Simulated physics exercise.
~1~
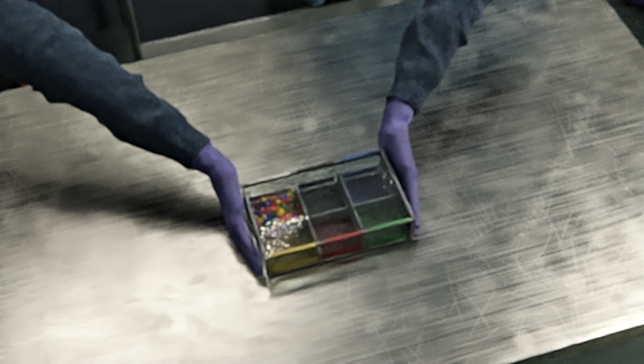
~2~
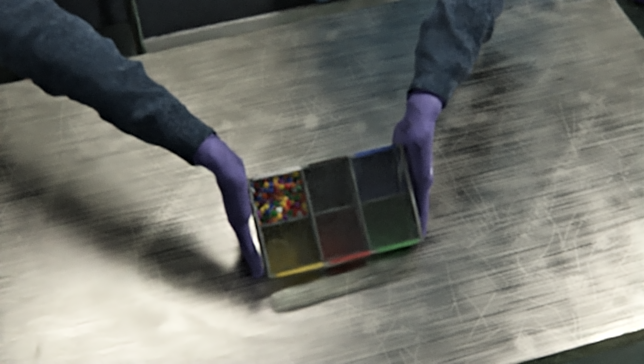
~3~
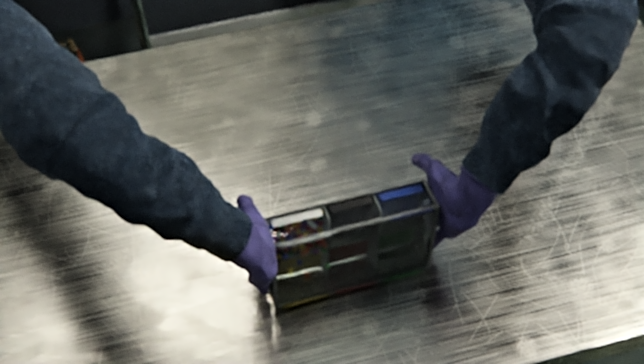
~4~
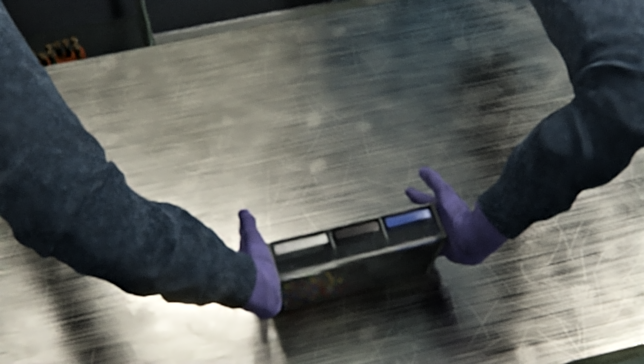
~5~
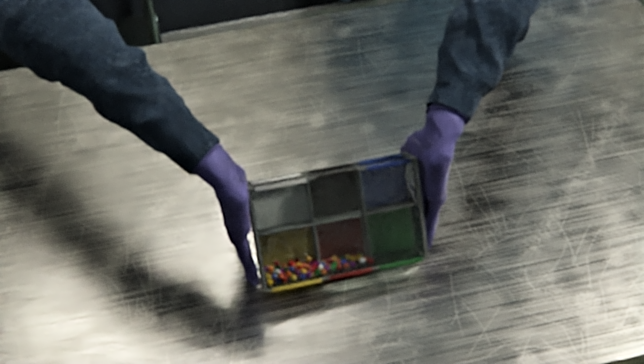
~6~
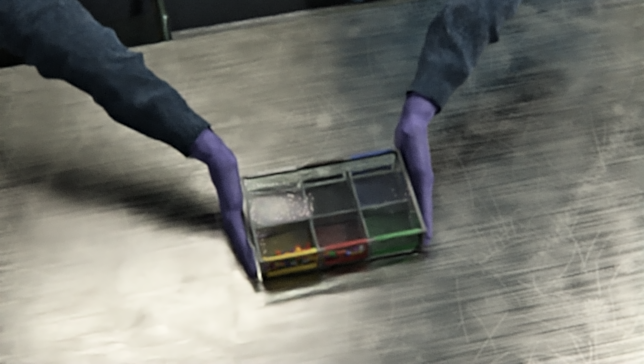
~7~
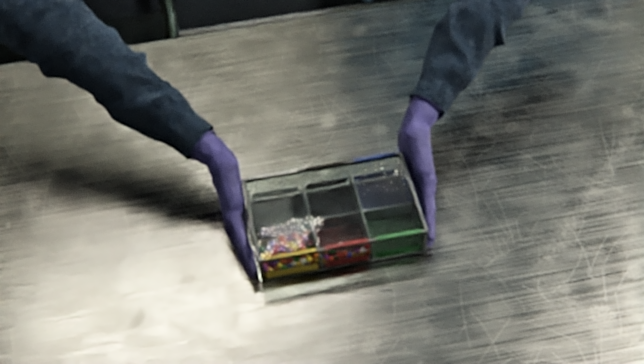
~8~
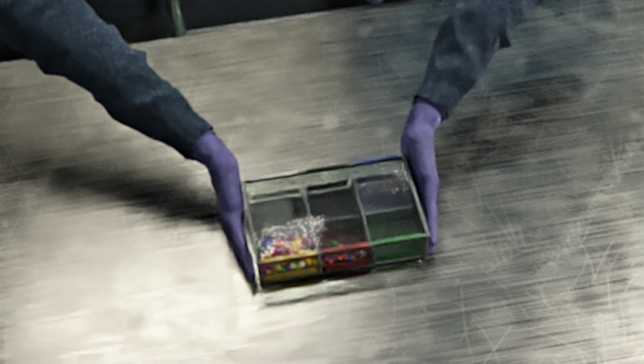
On a scratched metal table, two purple-gloved hands hold a clear-lidded box divided into six coloured compartments, with small multicoloured beads heaped at its left end. The hands tip the box up from its far side, and the beads appear gathered in the upper left compartment. They keep turning it past upright, until its narrow side faces up and the beads are hidden. Tilting it back, they reveal beads along the bottom of the yellow and red compartments. The box is laid flat again and stays still, most beads in yellow and some in red.
